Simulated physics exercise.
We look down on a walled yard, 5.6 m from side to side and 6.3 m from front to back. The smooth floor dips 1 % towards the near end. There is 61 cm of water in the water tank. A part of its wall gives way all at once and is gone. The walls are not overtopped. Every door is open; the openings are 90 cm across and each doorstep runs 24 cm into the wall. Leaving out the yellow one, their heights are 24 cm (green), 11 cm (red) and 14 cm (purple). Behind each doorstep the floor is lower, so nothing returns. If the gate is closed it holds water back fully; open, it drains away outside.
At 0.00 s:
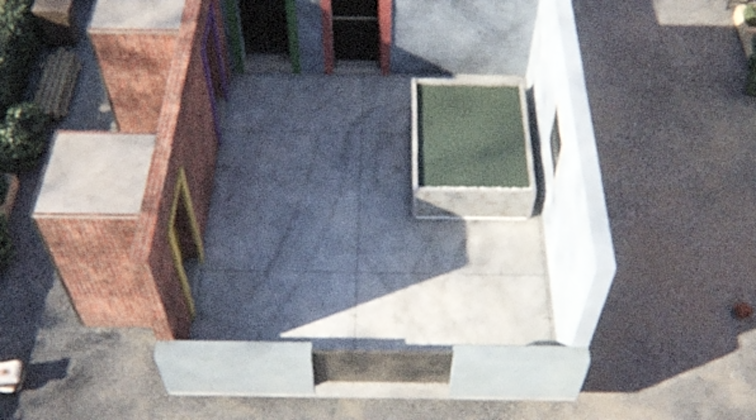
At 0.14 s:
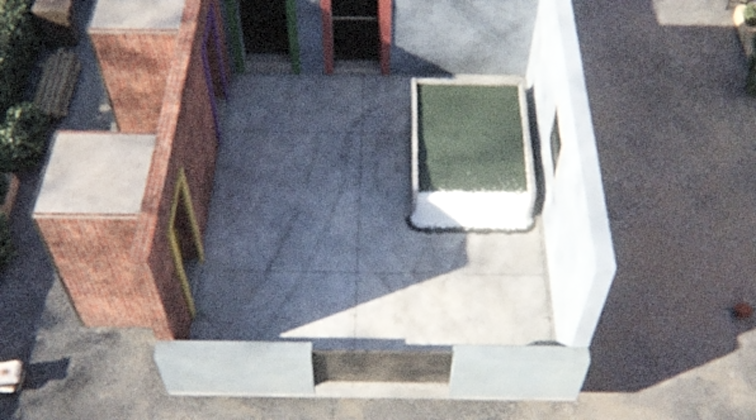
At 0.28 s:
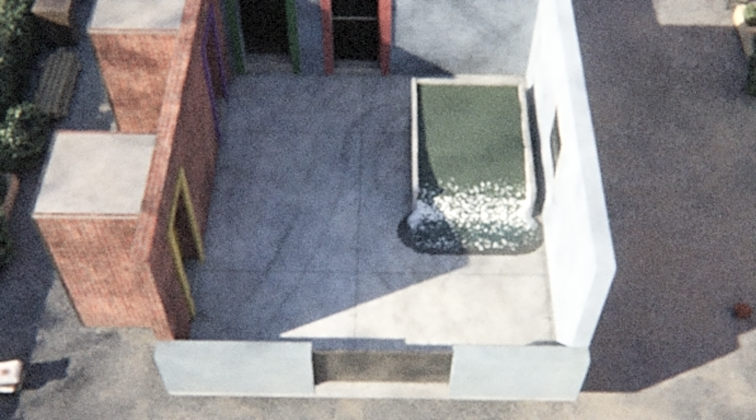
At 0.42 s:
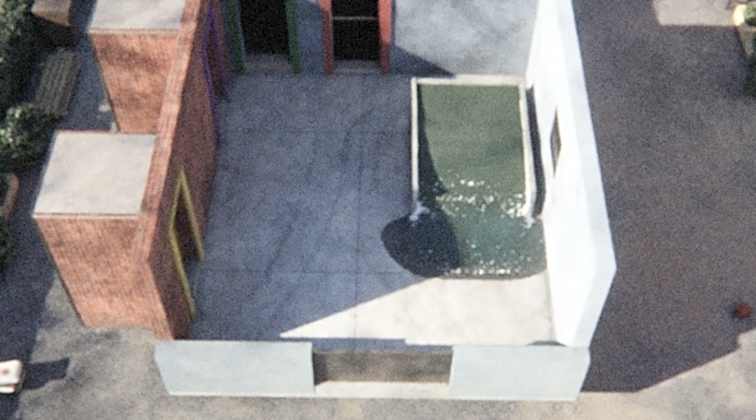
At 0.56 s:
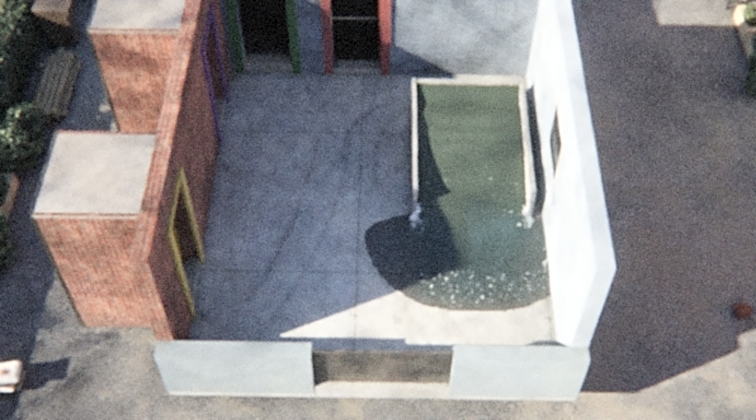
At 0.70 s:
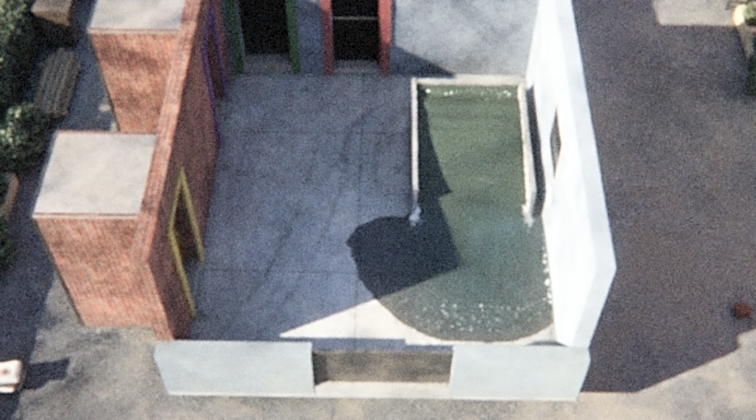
In a walled yard, dark water pours from an opened tank and spreads across the floor.
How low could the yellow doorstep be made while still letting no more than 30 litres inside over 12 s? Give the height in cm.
Close to 19 cm is just enough.
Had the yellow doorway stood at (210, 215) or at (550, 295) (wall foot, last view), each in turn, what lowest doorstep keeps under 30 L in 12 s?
About 8.5 and 19 cm.
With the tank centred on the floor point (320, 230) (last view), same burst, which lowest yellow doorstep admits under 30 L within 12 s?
About 14.0 cm.
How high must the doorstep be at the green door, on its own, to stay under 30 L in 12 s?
Roughly 12.5 cm at green.
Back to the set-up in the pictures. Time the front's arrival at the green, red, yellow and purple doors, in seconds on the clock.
Arrival: Green 5.5 s, red 6.0 s, yellow 3.0 s, purple 4.5 s.
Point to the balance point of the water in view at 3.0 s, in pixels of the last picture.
Around (443, 277).
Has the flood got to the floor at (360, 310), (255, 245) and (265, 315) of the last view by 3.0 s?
In that order: Flooded, dry, wet.
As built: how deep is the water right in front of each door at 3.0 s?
In cm: Green 0, red 0, yellow 2, purple 0.
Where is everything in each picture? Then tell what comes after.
The first frame shows still water, 61 cm deep, in the water tank at (471, 136); the yellow door at (187, 251) is dry.
In the second frame, the gap is at (472, 208), the front 0.3 m out at (417, 227); the back of the water tank holds 61 cm.
In the third frame, water pours out at (472, 209) and has run 0.7 m, to (447, 251); about 10 cm deep outside, 61 cm at the back.
In the fourth frame, the front is at (452, 276), 1.2 m from the gap at (472, 209); 2.6 m2 of floor is wet, 61 cm left at the back.
In the fifth frame, the gap is at (472, 209), the front 1.8 m out at (445, 305); the back of the water tank holds 61 cm.
In the sixth frame, the front is at (442, 335), 2.3 m from the gap at (472, 209); 5.7 m2 of floor is wet, 56 cm left at the back; the yellow door at (187, 251), 4.7 m from the gap, is still 2.7 m from the nearest water.
After 1.4 s water covers 30 % of the floor, deepest (43 cm) near (549, 375); it has not reached the yellow door.
After 3.0 s water covers 40 % of the floor, deepest (37 cm) near (536, 375); it has not reached the yellow door.
After 12.0 s water covers 95 % of the floor, deepest (16 cm) near (491, 102); 7 cm at the yellow door, 45 litres in over its 17 cm doorstep.
At the yellow door as built, the water arrived by 3.1 s and peaked near 26 cm at 4.4 s.
Run again over the same 12 s with other heights there, 50 litres in over 16.5 cm, 9 litres over 22 cm. The limit of 30 litres is kept from about 19 cm up.
